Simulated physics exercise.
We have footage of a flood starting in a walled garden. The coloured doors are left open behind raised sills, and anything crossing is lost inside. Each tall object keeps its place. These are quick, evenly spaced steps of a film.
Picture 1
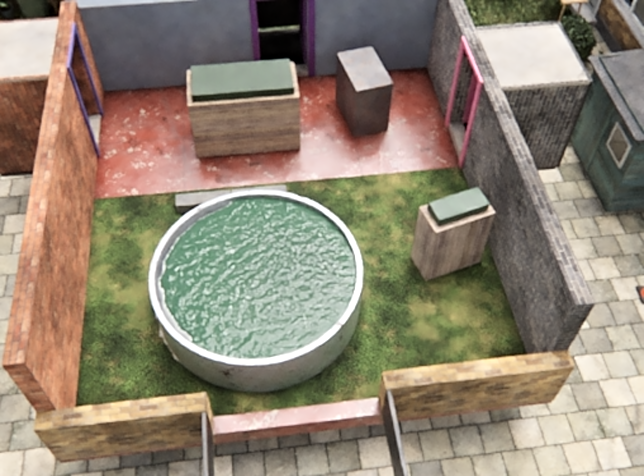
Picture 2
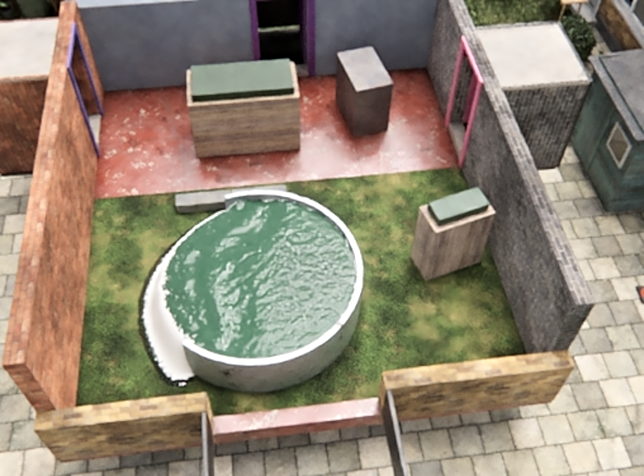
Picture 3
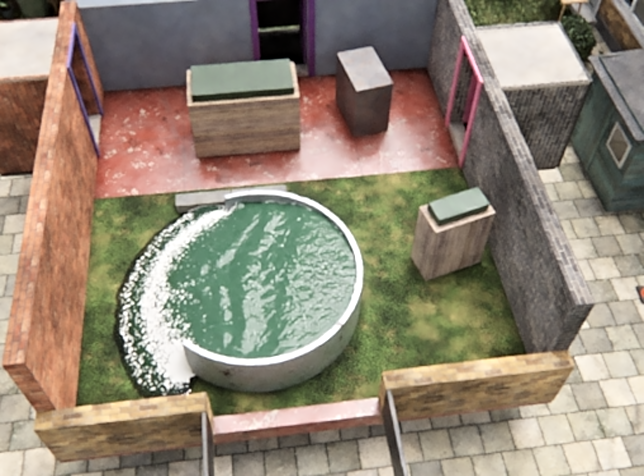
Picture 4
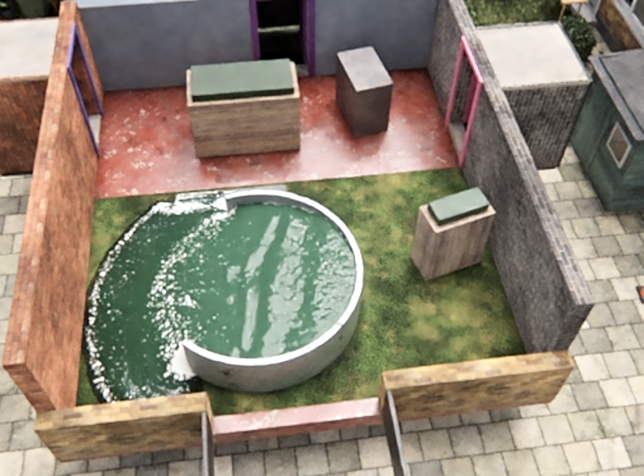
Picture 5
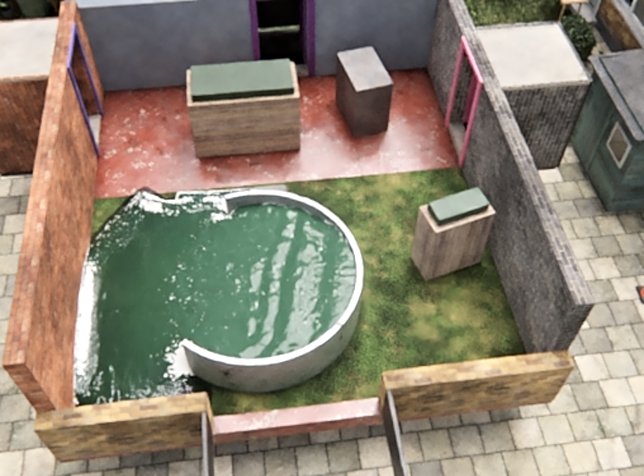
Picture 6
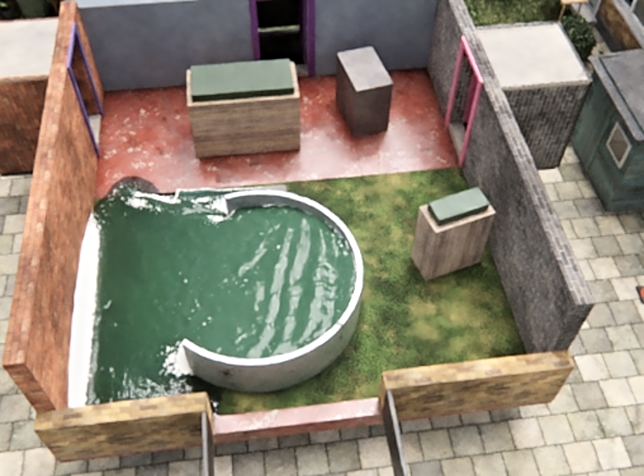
The clip opens on a round pool of green water, whole and still, in a walled garden with coloured doorways. Its left side gives way and water pours onto the grass in a foaming, widening curve, then spreads to the left brick wall and covers the lawn on that side.
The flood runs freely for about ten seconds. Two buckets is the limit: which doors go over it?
One by one: Blue door: Exceeds it; pink door: Does not exceed it; purple door: Does not exceed it.
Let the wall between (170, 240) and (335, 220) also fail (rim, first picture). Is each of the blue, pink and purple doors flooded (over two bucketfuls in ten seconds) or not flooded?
So the blue one ends up above, the pink one ends up above and the purple one ends up above.
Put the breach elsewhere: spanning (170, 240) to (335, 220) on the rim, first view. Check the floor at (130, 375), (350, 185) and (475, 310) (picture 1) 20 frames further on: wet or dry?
The first spot is swamped, the second swamped, the third spared.
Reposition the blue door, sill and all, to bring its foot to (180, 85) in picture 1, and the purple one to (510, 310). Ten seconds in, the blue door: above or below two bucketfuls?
The blue door overflows.
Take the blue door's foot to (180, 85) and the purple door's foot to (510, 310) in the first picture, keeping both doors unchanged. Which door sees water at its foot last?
Looks like the purple one.
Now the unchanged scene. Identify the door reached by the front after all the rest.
It has to be the pink-painted one.
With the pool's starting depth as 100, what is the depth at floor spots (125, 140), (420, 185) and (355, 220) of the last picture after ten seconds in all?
In order: Roughly 16, 16 and 14 in a hundred.
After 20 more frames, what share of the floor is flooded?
Close to 60 %.
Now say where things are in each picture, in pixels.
In the first frame, the round pool at (257, 273) is whole and still.
In the second frame, the front is at a hidden place, out from the gap at (164, 279).
In the third frame, water pours out at (165, 282) and has run to a hidden place.
In the fourth frame, water pours out at (166, 283) and has run to a hidden place.
In the fifth frame, the front is at a hidden place, out from the gap at (166, 284).
In the sixth frame, the front is at a hidden place, out from the gap at (166, 284).
A moment on, water covers 30 % of the floor; the blue door wet at the sill, nothing in, the pink door not reached, the purple door not reached.
Next, water covers 40 % of the floor; the blue door under two buckets in, the pink door not reached, the purple door not reached.
Then, water covers 60 % of the floor; the blue door under two buckets in, the pink door not reached, the purple door wet at the sill, nothing in.
Later, water covers 90 % of the floor; the blue door far over two buckets in, the pink door wet at the sill, nothing in, the purple door wet at the sill, nothing in.
In the end, water covers 95 % of the floor; the blue door far over two buckets in, the pink door wet at the sill, nothing in, the purple door wet at the sill, nothing in.
